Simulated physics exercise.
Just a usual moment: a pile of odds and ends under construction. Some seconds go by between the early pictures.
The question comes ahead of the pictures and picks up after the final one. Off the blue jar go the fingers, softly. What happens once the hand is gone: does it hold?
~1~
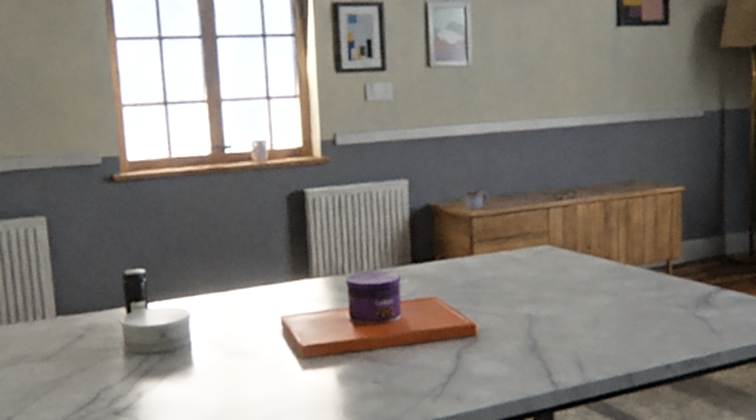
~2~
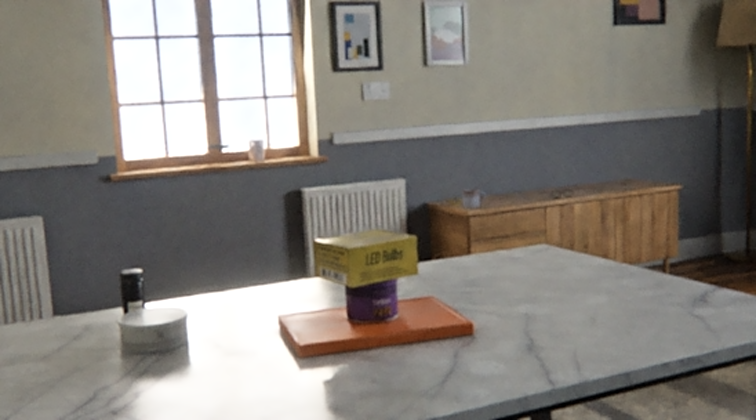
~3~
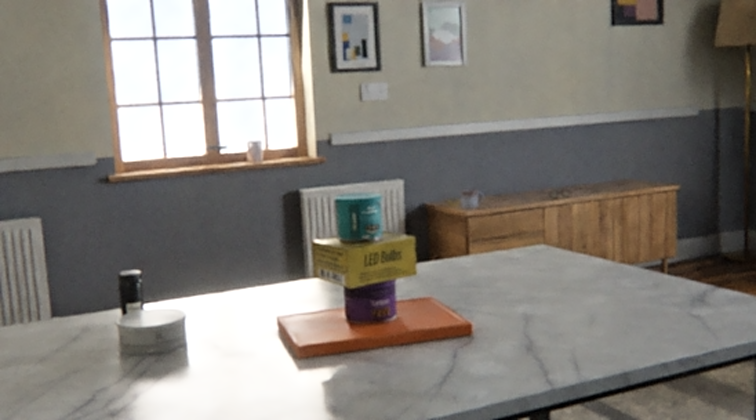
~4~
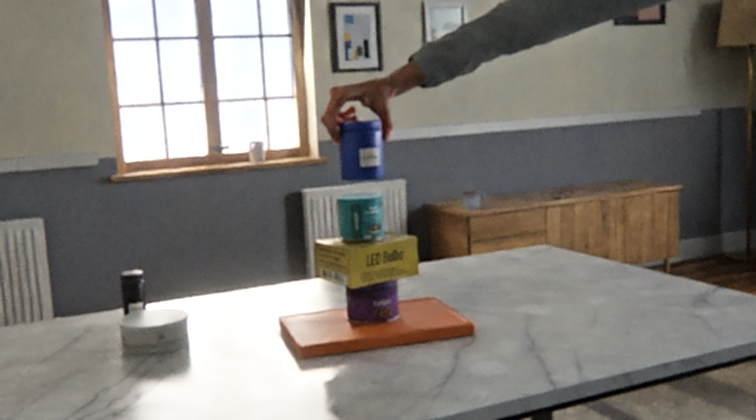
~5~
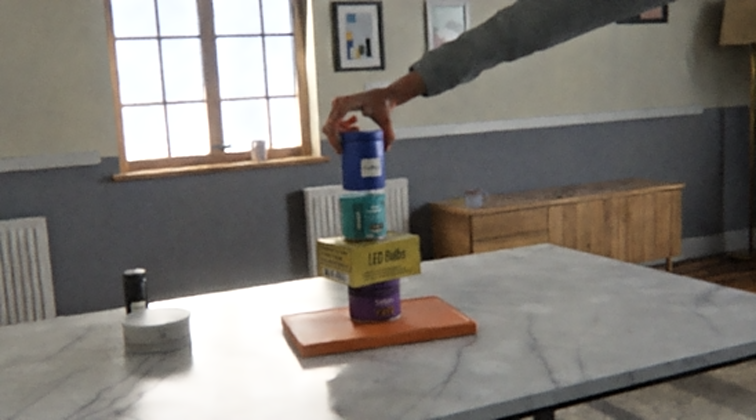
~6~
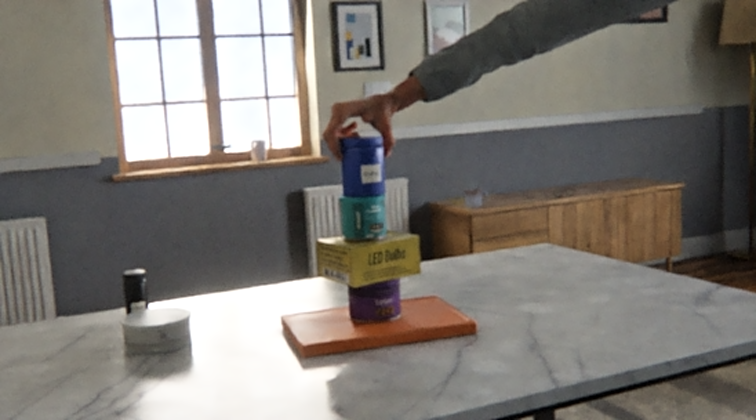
My guess is a success.
Then, 0.80 s after the last picture, nothing has stirred.
Then, 2.00 s after the last picture, blue jar resting near (363, 167).
At rest, all 7 in place. Seen from the same camera at the end, blue jar near (363, 167). The pile stays up.
